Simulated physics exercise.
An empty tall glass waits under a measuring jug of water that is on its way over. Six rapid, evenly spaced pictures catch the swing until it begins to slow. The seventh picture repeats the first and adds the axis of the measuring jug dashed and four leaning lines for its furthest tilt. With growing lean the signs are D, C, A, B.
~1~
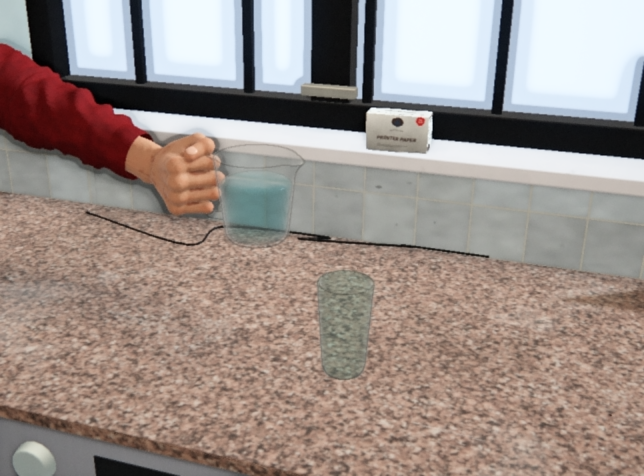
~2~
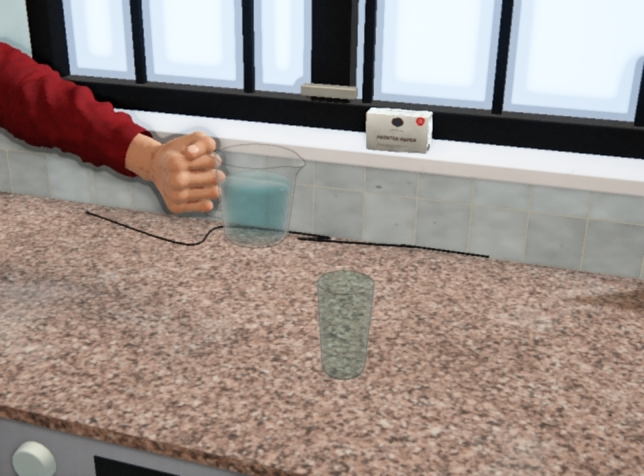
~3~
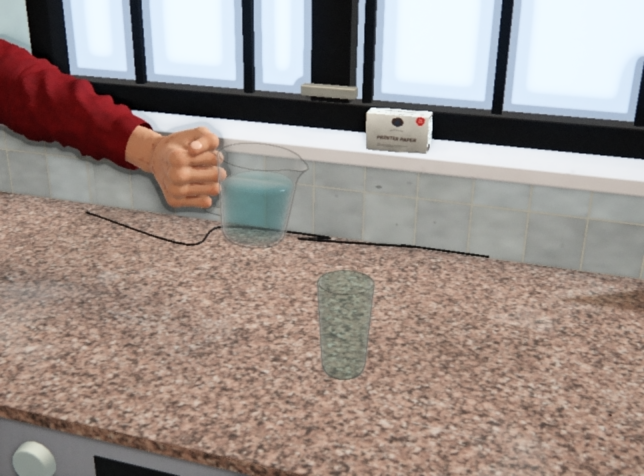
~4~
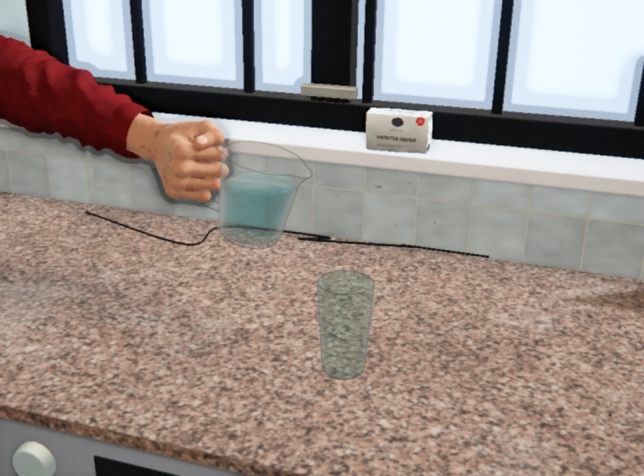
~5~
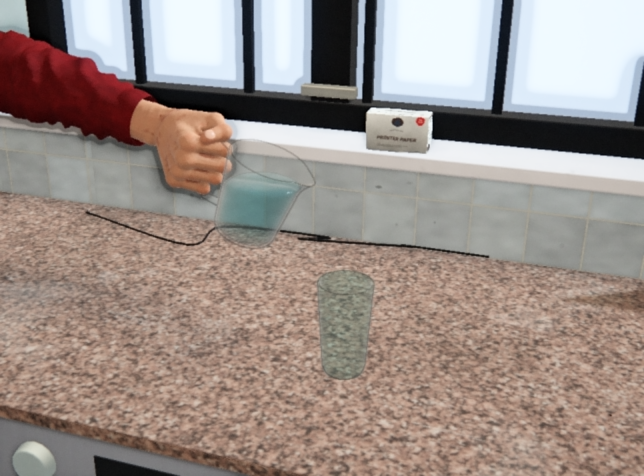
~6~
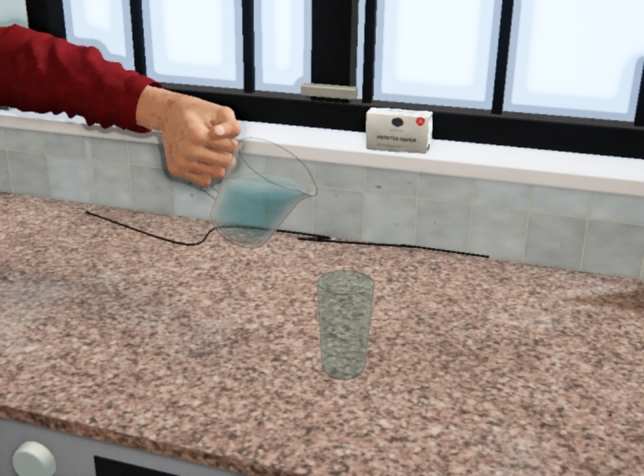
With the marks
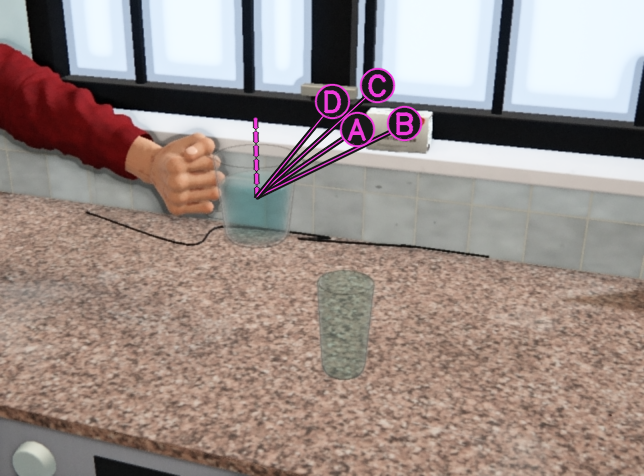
A kitchen counter of speckled pinkish-brown stone is seen from slightly above, with pale tiles, a white sill and a dark-framed window behind. A red-sleeved arm at left grips a clear jug of bluish water, while an empty tall glass stands near the centre and a small white box sits on the sill. The hand, at first nearly still, gradually tilts the jug rightward, the camera staying fixed.
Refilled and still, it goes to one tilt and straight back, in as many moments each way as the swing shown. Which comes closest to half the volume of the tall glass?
Take B.
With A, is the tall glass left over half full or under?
Under half.
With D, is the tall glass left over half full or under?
Under half.
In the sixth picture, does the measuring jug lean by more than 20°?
Yes, it does.
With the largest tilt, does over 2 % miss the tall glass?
No, it does not.
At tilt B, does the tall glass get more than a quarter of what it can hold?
Yes.
On the marked copy, A at (342, 138); B at (389, 132); C at (365, 97); D at (323, 116).
For tilt A, the tall glass ends with about 32 % of what it can hold.
For tilt B, the tall glass ends with about 50 % of what it can hold.
For tilt C, the tall glass ends with about 18 % of what it can hold.
For tilt D, the tall glass ends with about 7 % of what it can hold.
